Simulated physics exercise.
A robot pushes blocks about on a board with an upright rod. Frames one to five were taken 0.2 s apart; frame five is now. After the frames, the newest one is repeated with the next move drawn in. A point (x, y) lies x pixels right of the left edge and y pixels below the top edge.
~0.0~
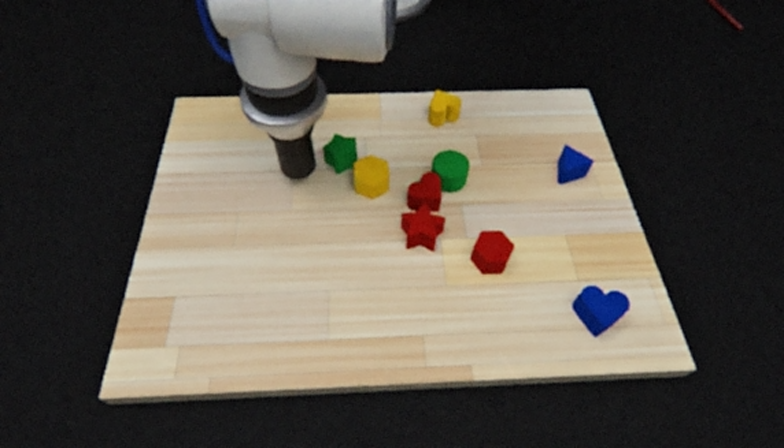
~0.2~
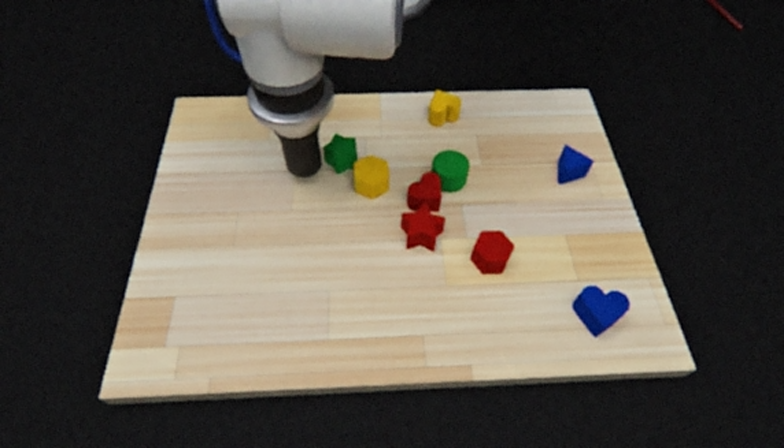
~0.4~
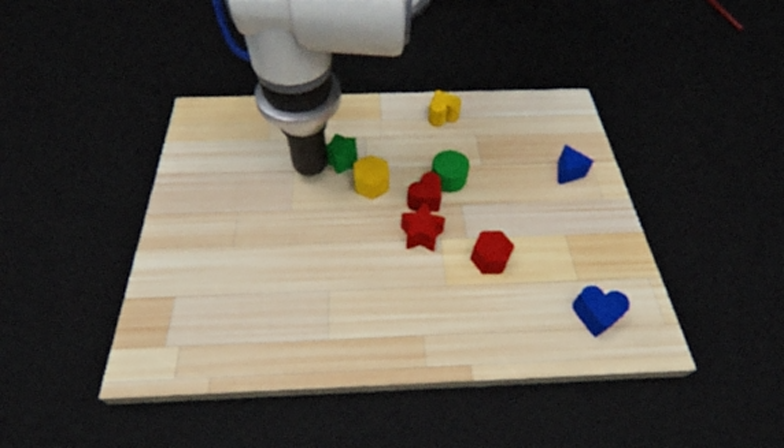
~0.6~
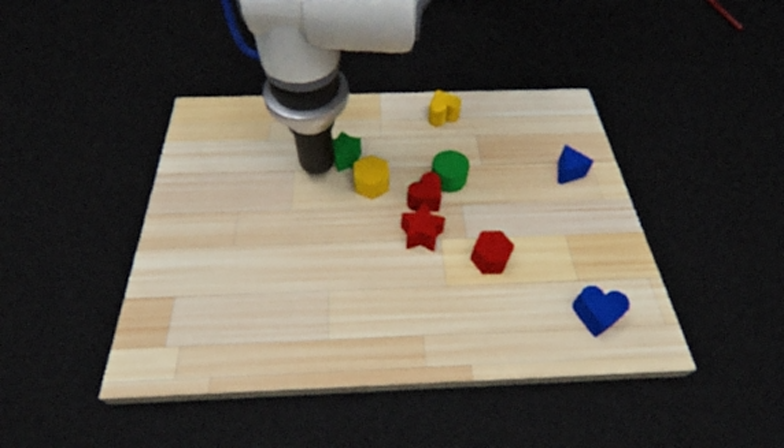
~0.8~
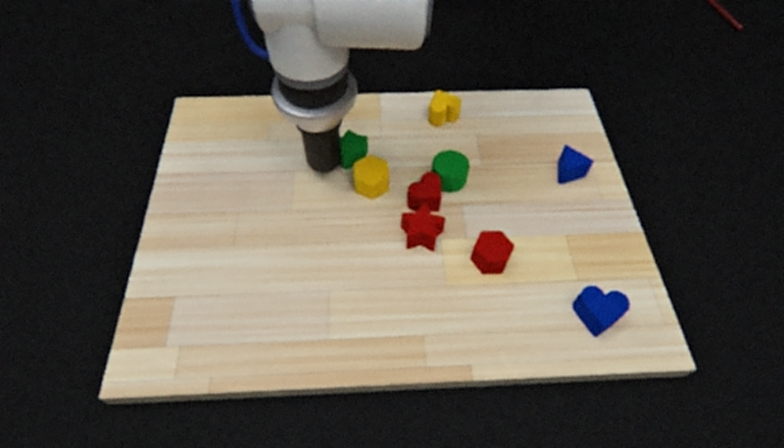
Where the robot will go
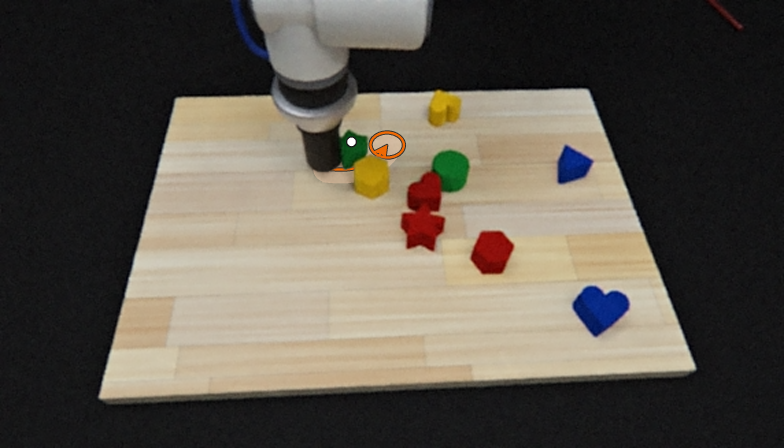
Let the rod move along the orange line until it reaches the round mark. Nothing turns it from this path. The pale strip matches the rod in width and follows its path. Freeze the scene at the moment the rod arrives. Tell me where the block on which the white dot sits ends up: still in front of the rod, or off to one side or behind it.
The block stays ahead.
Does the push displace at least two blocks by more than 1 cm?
Yes, that is how it ends up.
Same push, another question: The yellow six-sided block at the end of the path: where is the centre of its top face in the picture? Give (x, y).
It comes to (389, 172).
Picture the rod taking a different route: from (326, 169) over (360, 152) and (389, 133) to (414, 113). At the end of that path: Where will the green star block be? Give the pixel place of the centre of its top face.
The middle of the upper face of the green star block will lie at about (442, 90) in the picture.
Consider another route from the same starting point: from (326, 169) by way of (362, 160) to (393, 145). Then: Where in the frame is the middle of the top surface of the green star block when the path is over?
Its top face will be centred at roughly (418, 119).
The line goes from (326, 169) through (351, 169) and (373, 160) to (387, 145); the dot is on the green star block.
The first path, step by step. Halfway along, rod at (364, 157); green star block at (386, 134), turned 15° anticlockwise; yellow six-sided block at (387, 172), turned 35° clockwise.
At the end, rod at (387, 136); green star block at (410, 115), turned 10° anticlockwise; yellow six-sided block at (389, 172), turned 40° clockwise; yellow heart block unmoved.
